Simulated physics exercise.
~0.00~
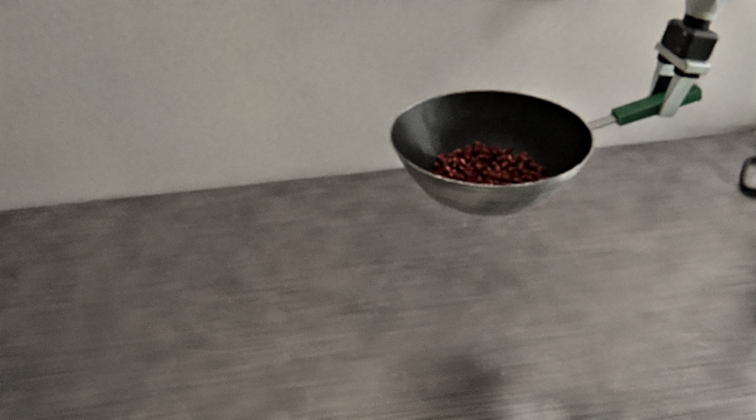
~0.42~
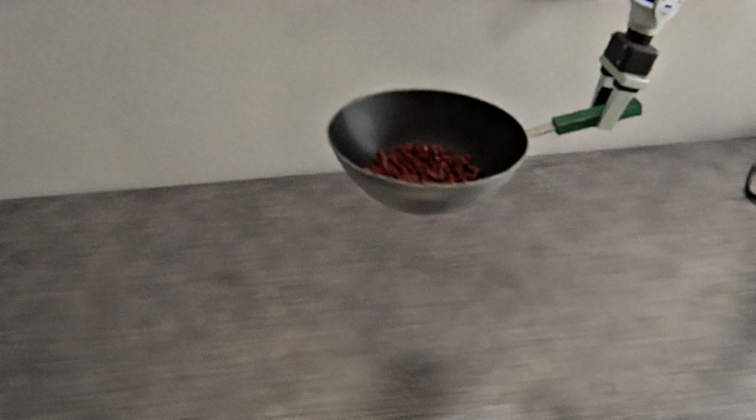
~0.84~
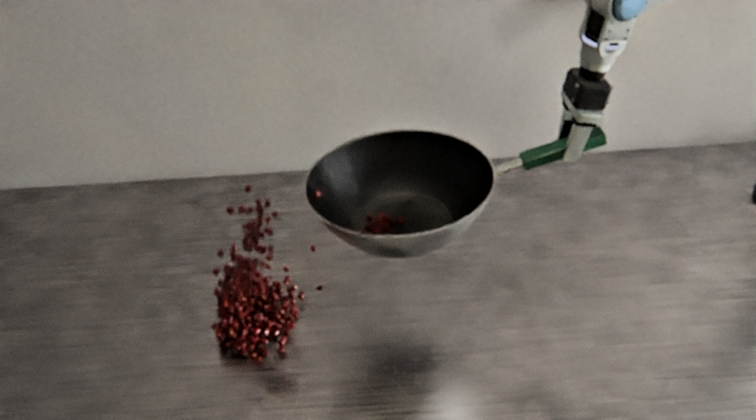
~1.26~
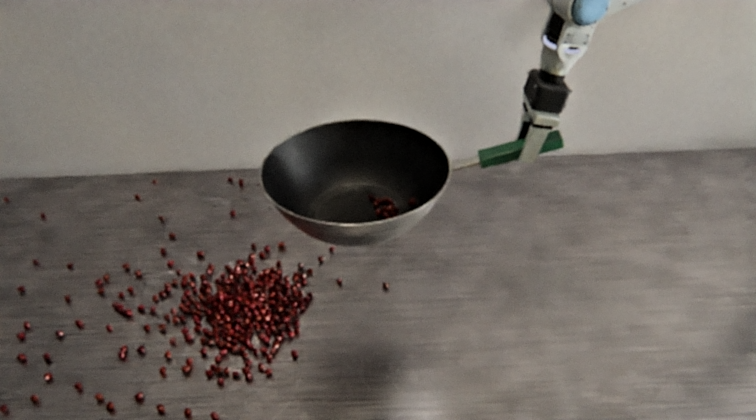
The clip opens on a robot gripper holding a dark wok by its green handle above a grey, wood-grained table, with a heap of dark red beans inside. The arm carries the wok to the left, the beans still lying in it. Then the wok dips lower and most of the load flies out past its left rim, falling toward the table in a dense cluster. The wok moves a little farther left as the beans land and scatter. It ends roughly upright above the table, a few beans left inside and most spread across the surface.
